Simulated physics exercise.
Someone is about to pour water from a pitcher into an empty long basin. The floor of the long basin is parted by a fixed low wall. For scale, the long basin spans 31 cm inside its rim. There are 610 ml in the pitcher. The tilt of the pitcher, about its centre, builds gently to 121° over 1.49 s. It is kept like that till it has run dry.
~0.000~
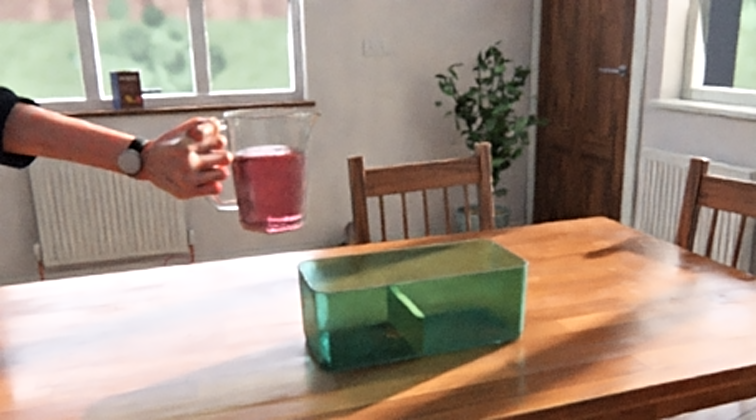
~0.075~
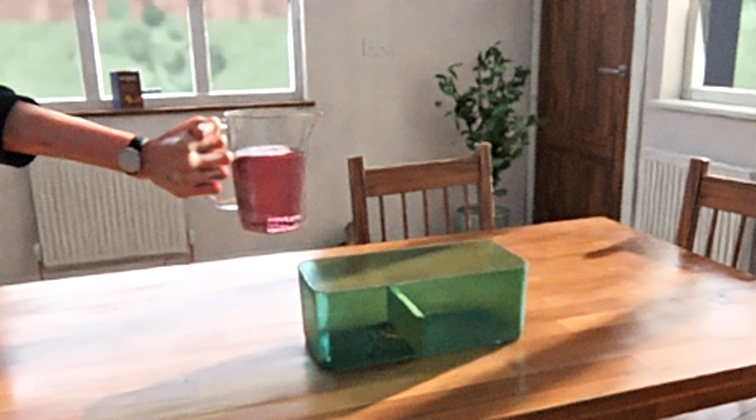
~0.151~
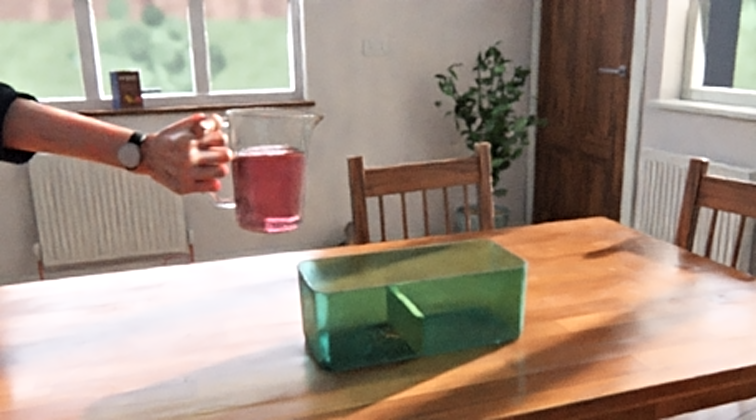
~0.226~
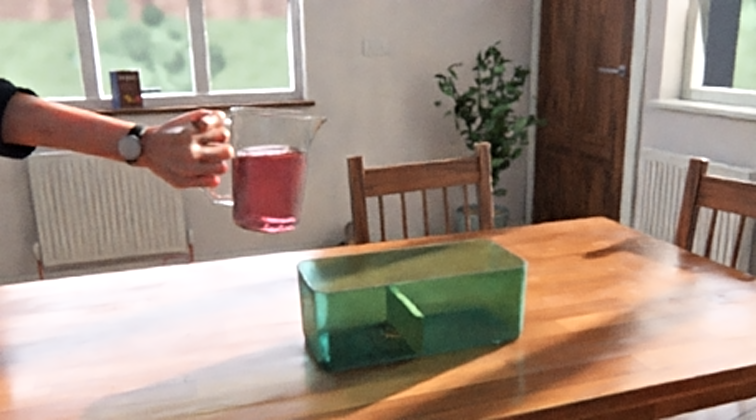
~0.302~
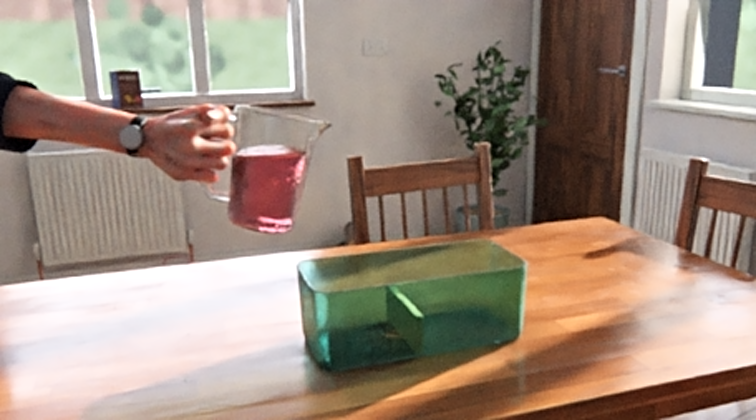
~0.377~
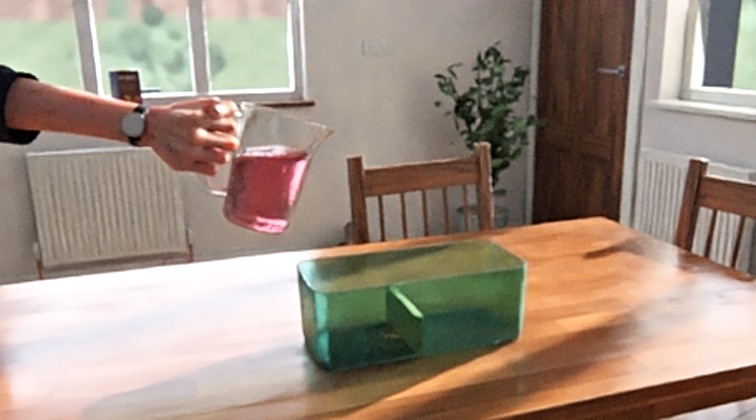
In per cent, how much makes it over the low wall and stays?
The far part has some 1 per cent.
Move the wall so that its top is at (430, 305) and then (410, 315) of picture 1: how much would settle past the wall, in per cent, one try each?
First 5, then 10 per cent.
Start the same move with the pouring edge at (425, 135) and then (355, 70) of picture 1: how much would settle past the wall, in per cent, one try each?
First 95, then 70 per cent.
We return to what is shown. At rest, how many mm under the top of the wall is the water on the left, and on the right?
Left about 24 mm, right about 56 mm.
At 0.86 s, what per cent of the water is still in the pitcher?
About 88 per cent.
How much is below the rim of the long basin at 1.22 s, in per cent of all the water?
About 62 per cent.
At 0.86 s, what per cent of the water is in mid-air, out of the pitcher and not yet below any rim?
Near 10 in a hundred.
By 0.86 s the tilt is 75° and 88 per cent is still to pour, 1 is left of the wall and 0 right of it.
By 1.22 s the tilt is 111° and 19 per cent is still to pour, 62 is left of the wall and 0 right of it.
By 1.59 s the tilt is 121° and 0 per cent is still to pour, 95 is left of the wall and 1 right of it.
By 1.99 s the tilt is 121° and 0 per cent is still to pour, 96 is left of the wall and 1 right of it.
At rest 95 per cent lies left of the wall, 1 right of it and 3 outside.
